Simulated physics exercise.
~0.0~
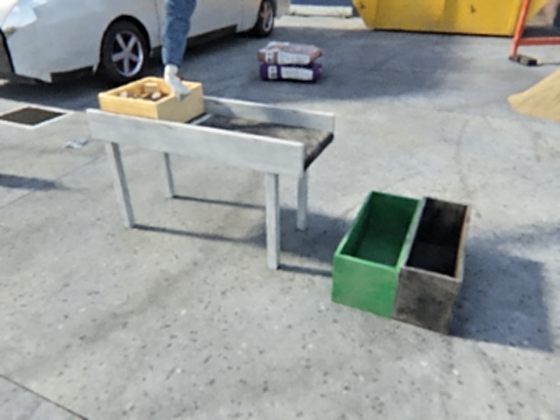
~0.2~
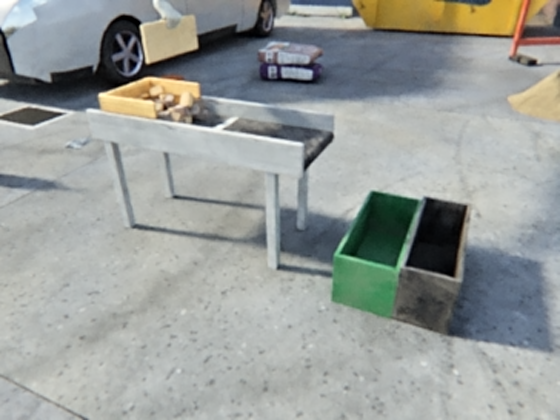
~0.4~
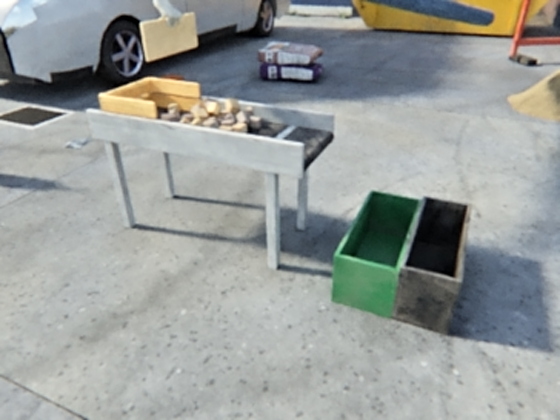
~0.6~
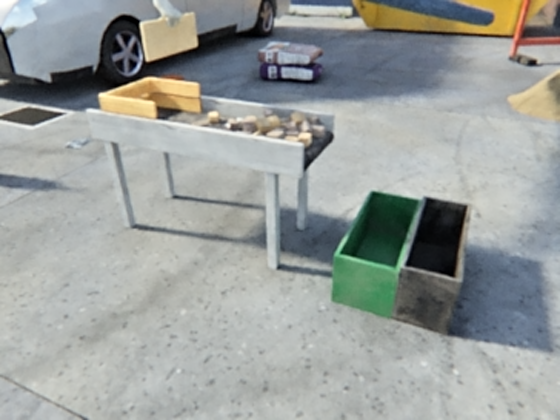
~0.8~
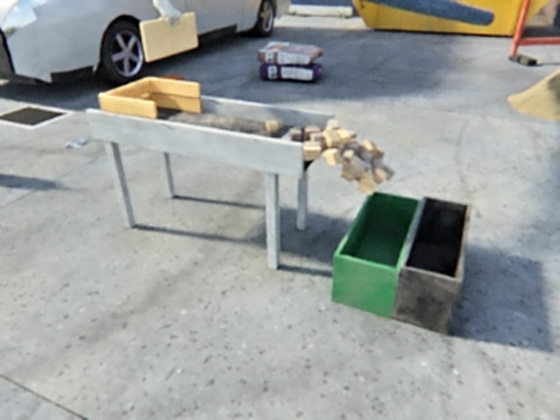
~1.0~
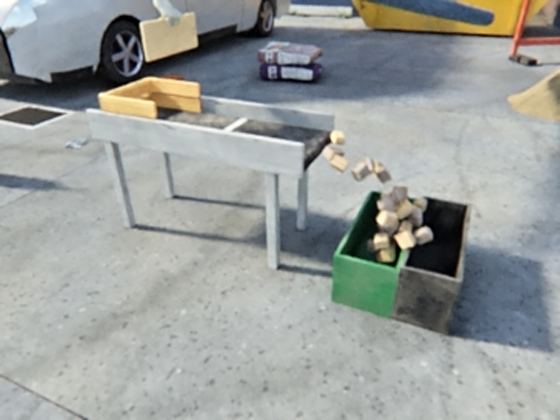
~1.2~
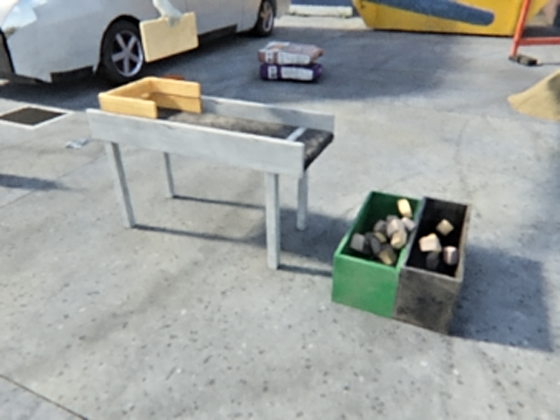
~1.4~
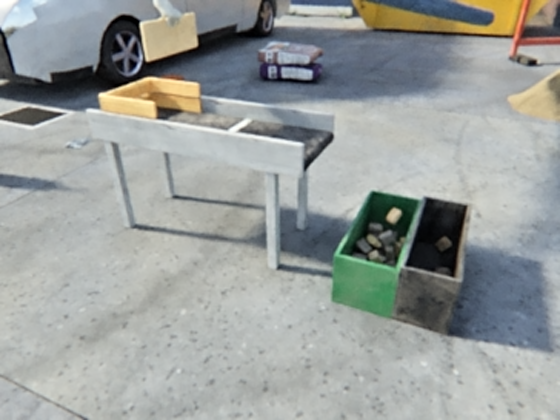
On a paved lot, wooden blocks ride a belt and drop into two bins.
